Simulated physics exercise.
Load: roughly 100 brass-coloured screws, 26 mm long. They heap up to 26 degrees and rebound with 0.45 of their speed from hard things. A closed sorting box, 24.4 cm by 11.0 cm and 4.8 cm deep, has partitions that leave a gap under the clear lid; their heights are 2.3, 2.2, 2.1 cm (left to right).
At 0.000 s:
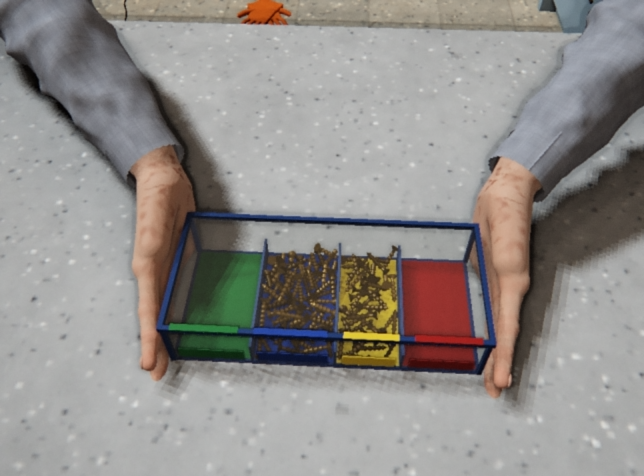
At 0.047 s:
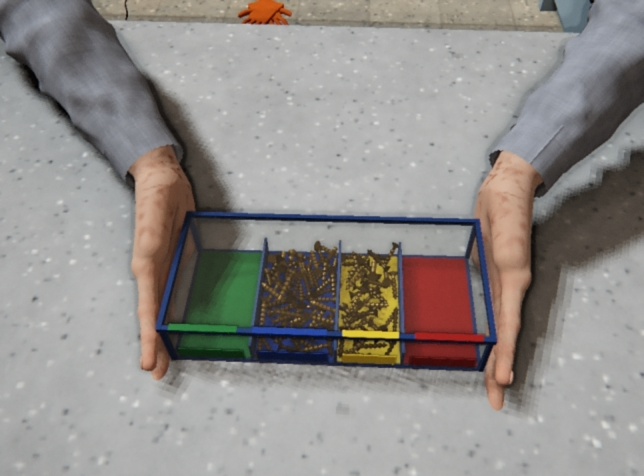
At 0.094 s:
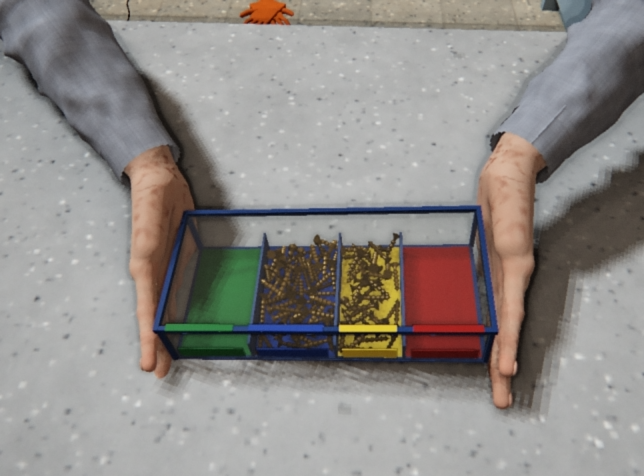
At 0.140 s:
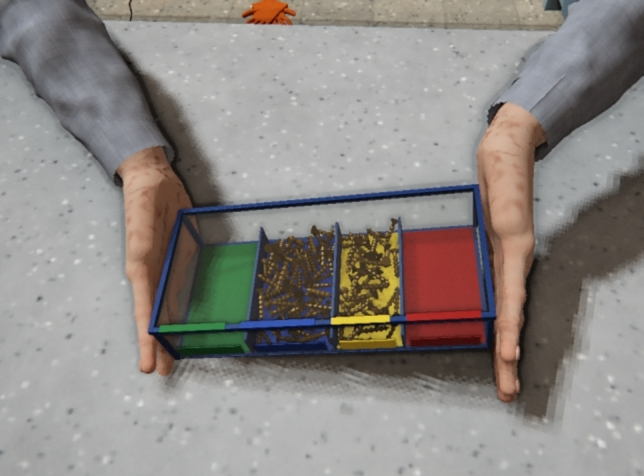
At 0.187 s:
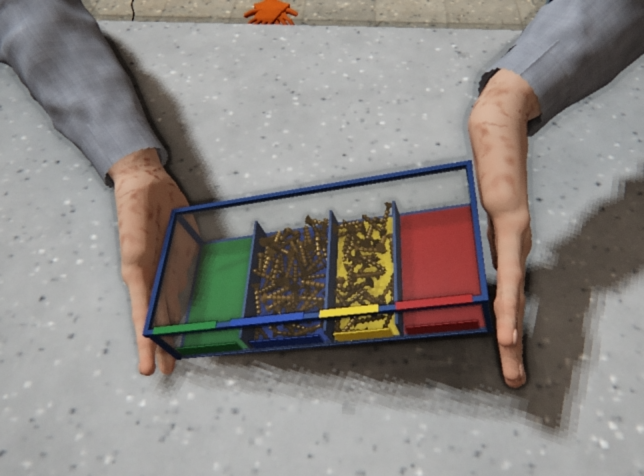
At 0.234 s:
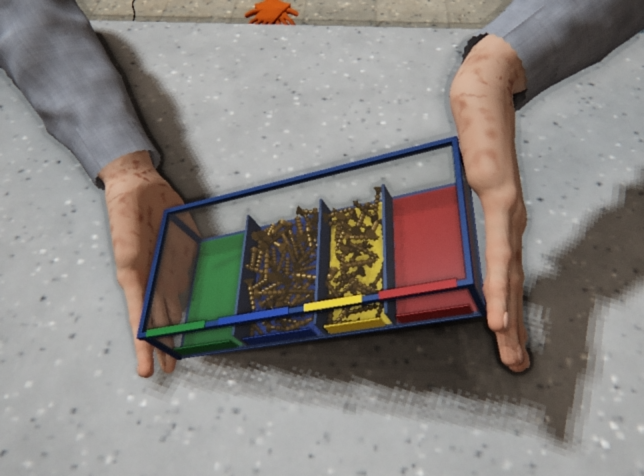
On a speckled grey surface, two hands hold a clear sorting box of brass-coloured screws, raising its right end.
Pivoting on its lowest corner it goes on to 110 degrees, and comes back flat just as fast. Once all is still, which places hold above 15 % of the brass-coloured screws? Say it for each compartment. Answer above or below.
Red below, blue below, green above, yellow below.
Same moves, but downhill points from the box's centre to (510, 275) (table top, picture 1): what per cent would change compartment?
Some 95 per cent.
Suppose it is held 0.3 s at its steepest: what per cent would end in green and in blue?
In that case green 95, blue 5.
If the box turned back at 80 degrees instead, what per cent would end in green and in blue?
Green 45; blue 45.
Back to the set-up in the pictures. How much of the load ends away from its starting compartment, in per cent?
Roughly 95 per cent.
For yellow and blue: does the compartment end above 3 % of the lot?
Yellow no; blue yes.
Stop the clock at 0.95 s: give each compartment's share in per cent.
Red 0; blue 45; green 50; yellow 0.
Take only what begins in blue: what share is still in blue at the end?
Roughly 10 per cent.
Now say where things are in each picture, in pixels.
In the first frame, box tilt 0 degrees, front corners at (163, 326) and (490, 342); blue 65 %, yellow 35 %.
In the second frame, box tilt 1 degrees, front corners at (162, 327) and (491, 339).
In the third frame, box tilt 5 degrees, front corners at (160, 327) and (492, 329), lowest corner left front.
In the fourth frame, box tilt 11 degrees, front corners at (155, 329) and (490, 314), lowest corner left front.
In the fifth frame, box tilt 18 degrees, front corners at (150, 331) and (482, 297), lowest corner left front.
In the sixth frame, box tilt 24 degrees, front corners at (144, 334) and (467, 281), lowest corner left front; blue 65 %, yellow 35 %. The box's pace is about 140 degrees a second.
After 0.95 s, tilt 109 degrees; blue 45 %, green 50 %.
After 1.43 s, tilt 47 degrees; blue 10 %, green 90 %.
After 1.98 s, tilt 0 degrees; blue 10 %, green 90 %.
At rest (2.3 s), red 0 %, blue 10 %, green 90 %, yellow 0 %.
